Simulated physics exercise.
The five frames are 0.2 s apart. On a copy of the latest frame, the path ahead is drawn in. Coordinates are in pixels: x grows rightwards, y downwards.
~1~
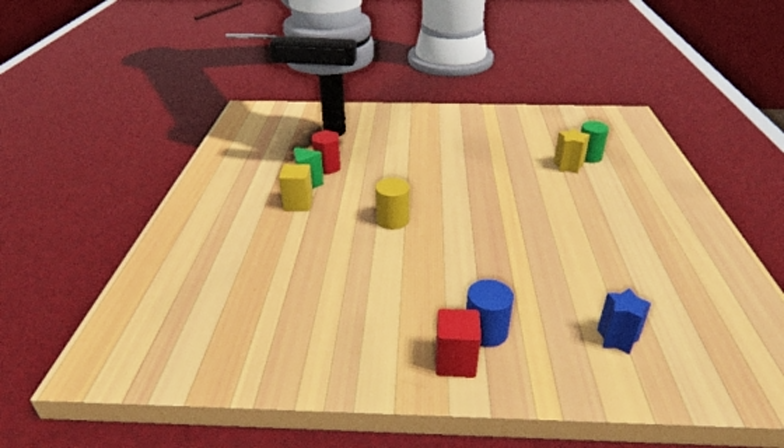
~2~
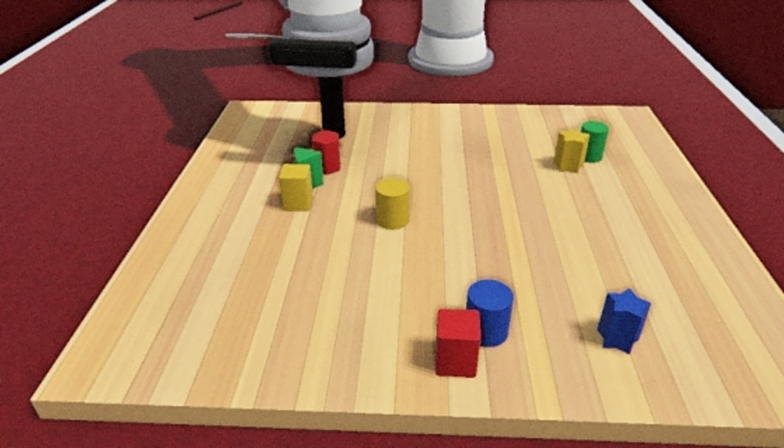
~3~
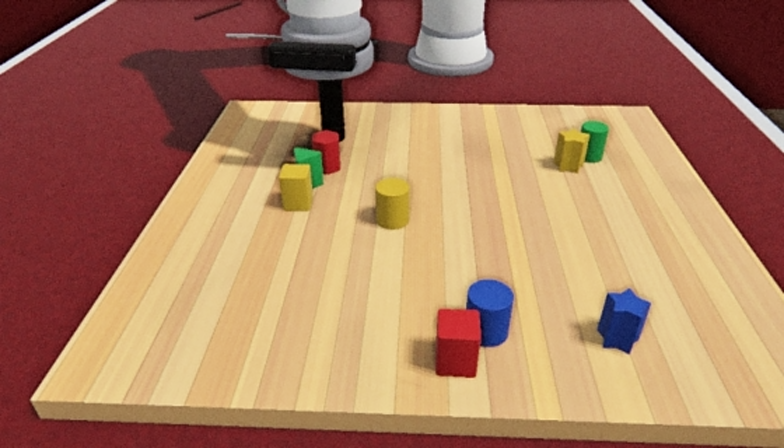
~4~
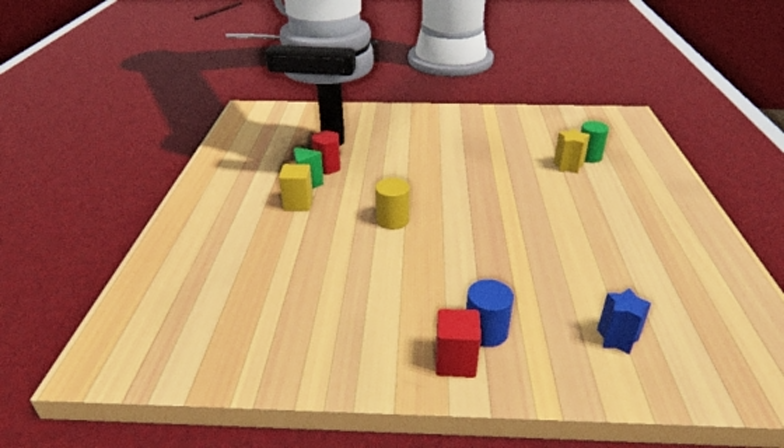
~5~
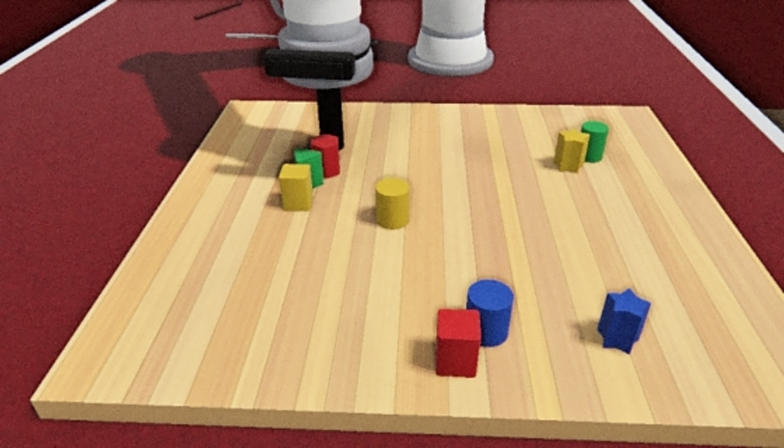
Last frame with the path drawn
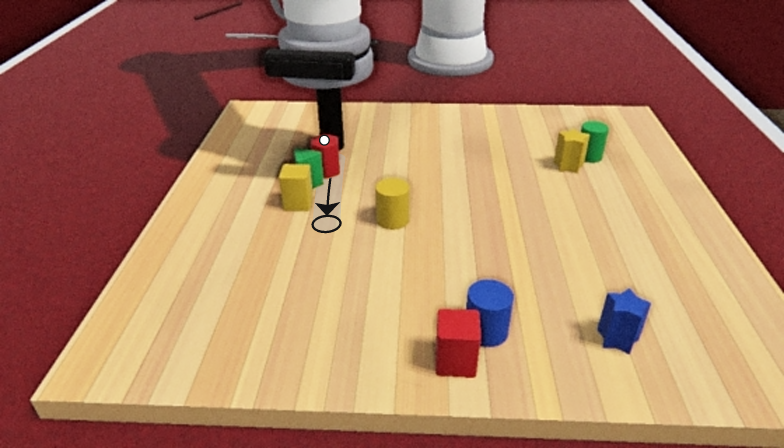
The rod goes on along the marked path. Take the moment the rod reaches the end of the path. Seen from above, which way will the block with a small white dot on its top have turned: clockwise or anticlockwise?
The sense of turning is anti-clockwise.
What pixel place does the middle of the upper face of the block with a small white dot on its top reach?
The middle of the upper face of the block with a small white dot on its top will lie at about (324, 206) in the picture.
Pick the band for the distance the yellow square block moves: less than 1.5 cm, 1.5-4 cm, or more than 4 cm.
Band: Under 1.5 cm.
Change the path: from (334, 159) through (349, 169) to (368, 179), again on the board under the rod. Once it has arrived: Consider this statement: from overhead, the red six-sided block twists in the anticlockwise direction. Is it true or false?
That is false.
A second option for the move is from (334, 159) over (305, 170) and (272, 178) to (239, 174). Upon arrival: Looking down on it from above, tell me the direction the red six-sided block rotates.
Short answer: Counterclockwise.
Drawn move, straight from (334, 159) to (327, 224); the dot is on the red six-sided block.
What follows on the original path. One third of the way, rod (329, 168); yellow square block (292, 172); green three-sided block (297, 160), turned 45° clockwise; red six-sided block (323, 161), turned 15° anticlockwise.
Two thirds of the way, rod (327, 188); yellow square block (291, 174); green three-sided block (297, 161), turned 55° clockwise; red six-sided block (324, 182), turned 25° anticlockwise.
At the end, rod (325, 212); yellow square block (291, 174); green three-sided block (297, 161), turned 55° clockwise; red six-sided block (324, 206), turned 30° anticlockwise; yellow cylinder still.
